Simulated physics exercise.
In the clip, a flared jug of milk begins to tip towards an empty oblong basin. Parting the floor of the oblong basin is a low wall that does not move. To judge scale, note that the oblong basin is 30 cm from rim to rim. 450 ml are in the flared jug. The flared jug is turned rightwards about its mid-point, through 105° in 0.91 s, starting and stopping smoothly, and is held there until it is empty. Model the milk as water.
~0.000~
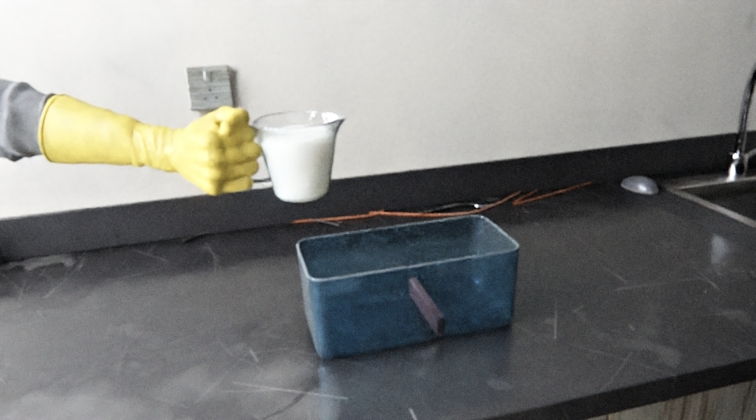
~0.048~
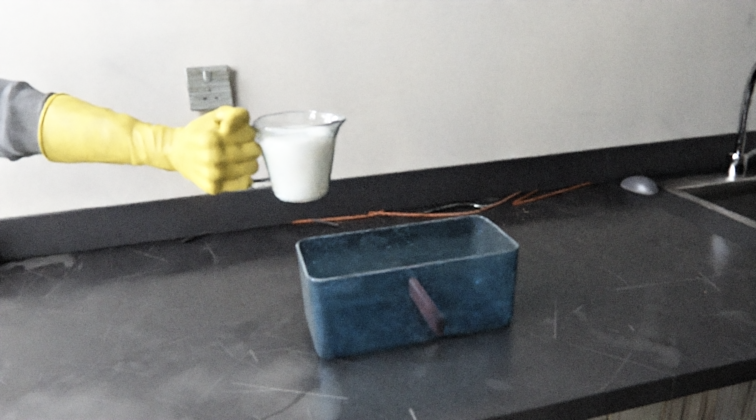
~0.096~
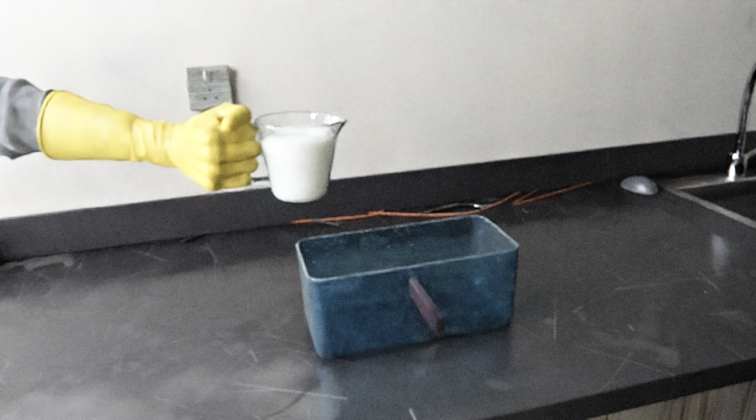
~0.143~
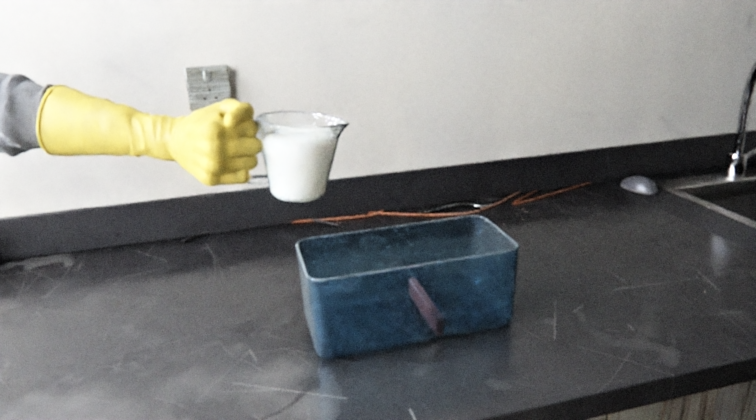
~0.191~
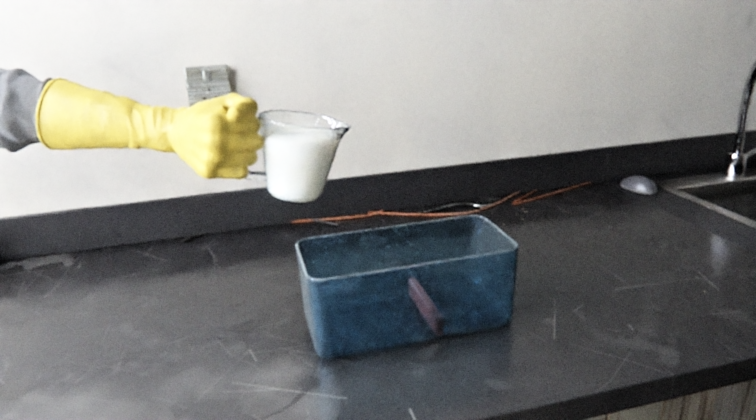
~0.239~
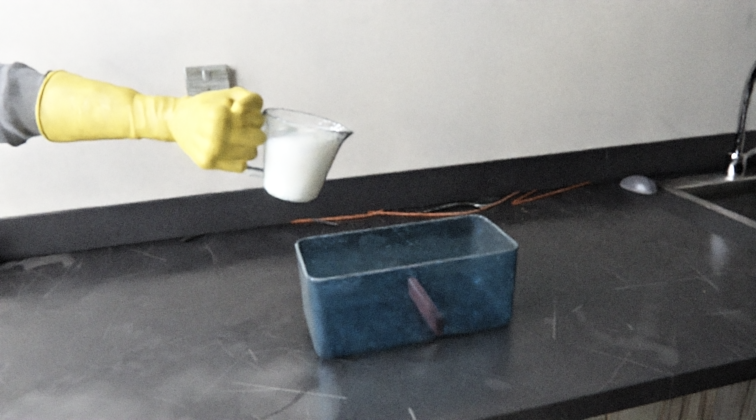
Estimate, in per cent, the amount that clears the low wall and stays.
Roughly 10 percent.
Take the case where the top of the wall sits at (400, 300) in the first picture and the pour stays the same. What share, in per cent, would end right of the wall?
55 per cent.
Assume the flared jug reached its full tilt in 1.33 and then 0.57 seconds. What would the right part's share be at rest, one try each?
Respectively 10 and 10 %.
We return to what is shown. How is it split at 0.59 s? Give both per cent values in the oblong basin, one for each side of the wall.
About 10 left, 0 right.
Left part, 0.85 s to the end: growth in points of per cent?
Around 16 in a hundred.
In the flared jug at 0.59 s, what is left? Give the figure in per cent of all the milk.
62 %.
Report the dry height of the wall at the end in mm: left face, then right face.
Measured: Left around 12 mm, right around 28 mm.
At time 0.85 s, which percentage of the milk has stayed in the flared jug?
About 10 percent.
Then, 0.59 s in, the tilt is 76° and 63 per cent is still to pour, 10 is left of the wall and 0 right of it.
Then, 0.85 s in, the tilt is 104° and 9 per cent is still to pour, 73 is left of the wall and 2 right of it.
Then, 1.12 s in, the tilt is 105° and 0 per cent is still to pour, 89 is left of the wall and 9 right of it.
Then, 1.41 s in, the tilt is 105° and 0 per cent is still to pour, 89 is left of the wall and 9 right of it.
Finally, 89 per cent lies left of the wall, 10 right of it and 2 outside.
